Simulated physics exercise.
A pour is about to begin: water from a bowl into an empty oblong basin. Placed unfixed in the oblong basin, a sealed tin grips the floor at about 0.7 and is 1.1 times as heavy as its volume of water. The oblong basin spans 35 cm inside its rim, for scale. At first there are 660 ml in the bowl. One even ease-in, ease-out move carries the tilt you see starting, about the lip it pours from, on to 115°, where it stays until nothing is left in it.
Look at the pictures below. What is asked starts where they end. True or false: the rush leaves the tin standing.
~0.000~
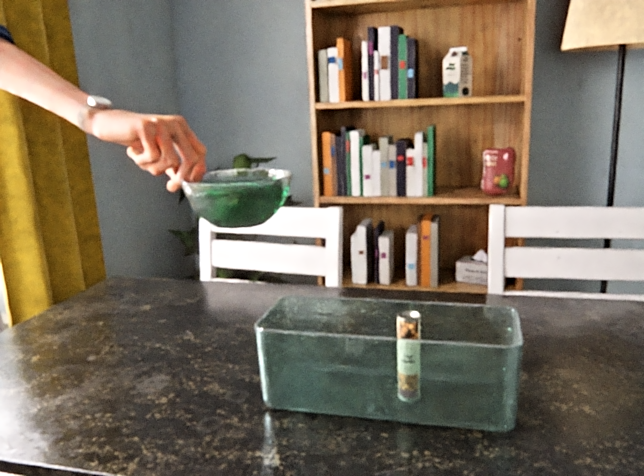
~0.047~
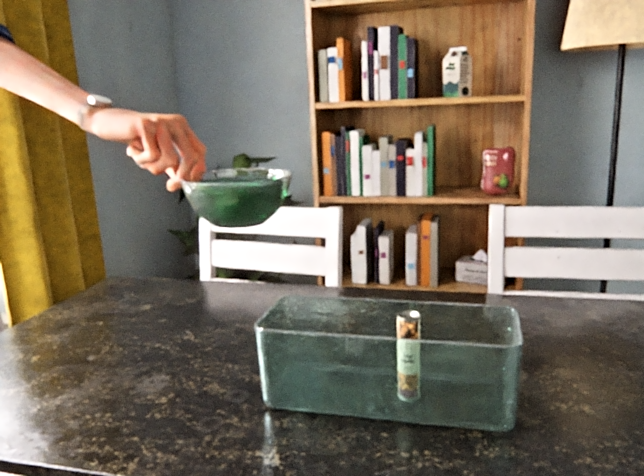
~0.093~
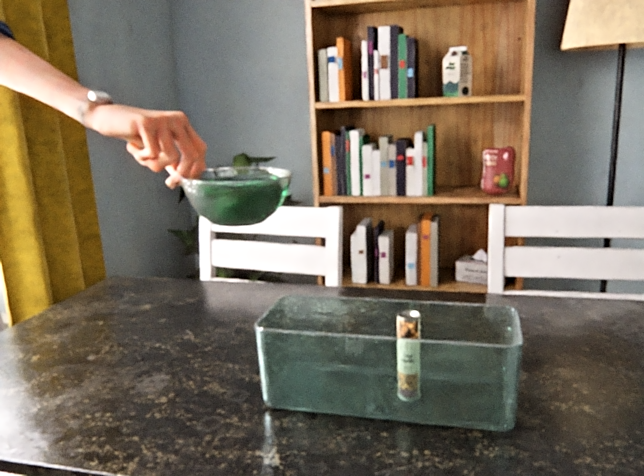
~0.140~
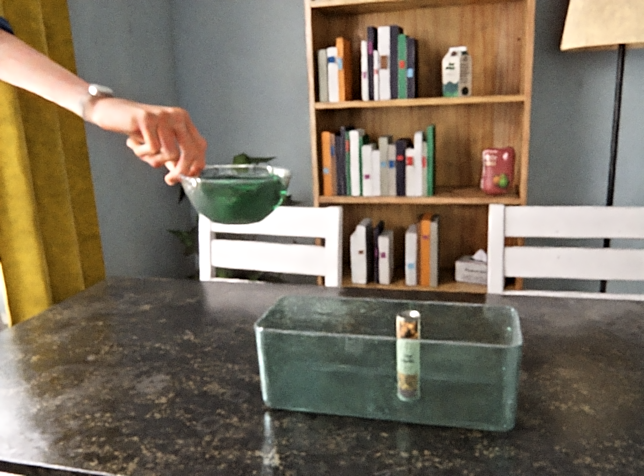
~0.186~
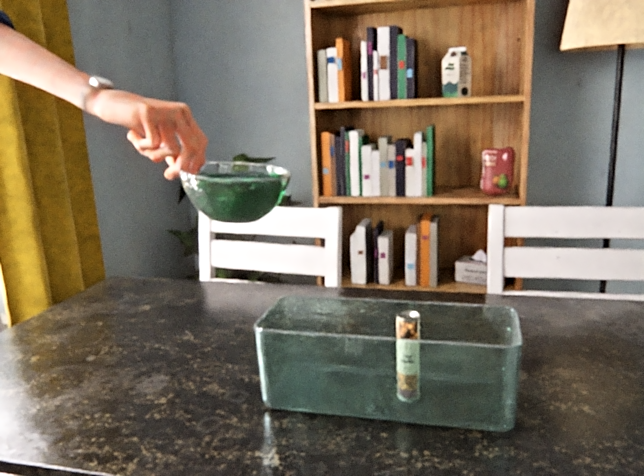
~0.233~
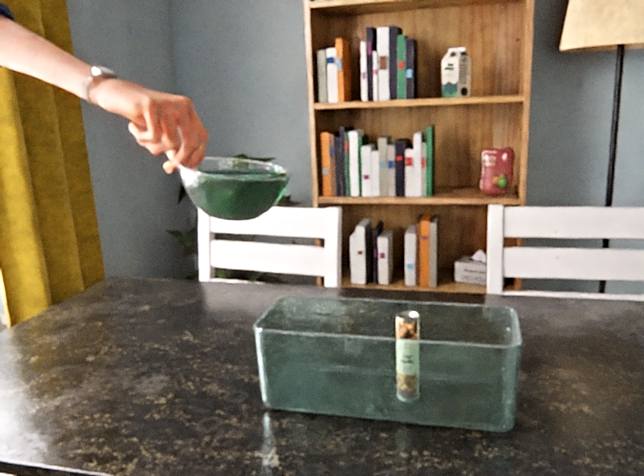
True.
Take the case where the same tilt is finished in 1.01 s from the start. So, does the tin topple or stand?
In that case the tin overturns.
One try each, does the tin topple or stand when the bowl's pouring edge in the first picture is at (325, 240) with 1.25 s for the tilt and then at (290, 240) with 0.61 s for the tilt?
Trial 1 - tin tips; trial 2 - tin tips.
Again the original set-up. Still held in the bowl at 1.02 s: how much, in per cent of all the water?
About 0 % is still there.
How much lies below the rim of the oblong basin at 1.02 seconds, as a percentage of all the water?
Some 88 per cent.
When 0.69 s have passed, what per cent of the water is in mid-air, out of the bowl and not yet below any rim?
I'd put it at about 48 percent.
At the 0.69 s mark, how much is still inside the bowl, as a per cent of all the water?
I'd estimate some 40 % remains.
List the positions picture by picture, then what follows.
In the first picture, it leans 0°; its right rim is at (288, 178); the water meets the walls at (193, 184) and (287, 183); the oblong basin's rim runs from (269, 312) to (519, 327); the tin's top is at (409, 319).
In the second picture, it leans 0°; its right rim is at (288, 177); the water meets the walls at (193, 183) and (287, 183).
In the third picture, it leans 2°; its right rim is at (288, 177); the water meets the walls at (193, 182) and (287, 182).
In the fourth picture, it leans 4°; its right rim is at (288, 177); the water meets the walls at (193, 180) and (286, 180).
In the fifth picture, it leans 6°; its right rim is at (287, 178); the water meets the walls at (193, 178) and (286, 179).
In the sixth picture, it leans 10°; its right rim is at (287, 178); the water meets the walls at (192, 175) and (285, 176).
Then, 0.69 s in, the tilt is 67° and 40 per cent is still to pour; the tin stands where it began.
Then, 1.02 s in, the tilt is 106° and 0 per cent is still to pour; the tin stands where it began.
Then, 1.37 s in, the tilt is 115° and 0 per cent is still to pour; the tin stands where it began.
Then, 1.75 s in, the tilt is 115° and 0 per cent is still to pour; the tin stands where it began.
Finally, the tin stands where it began.
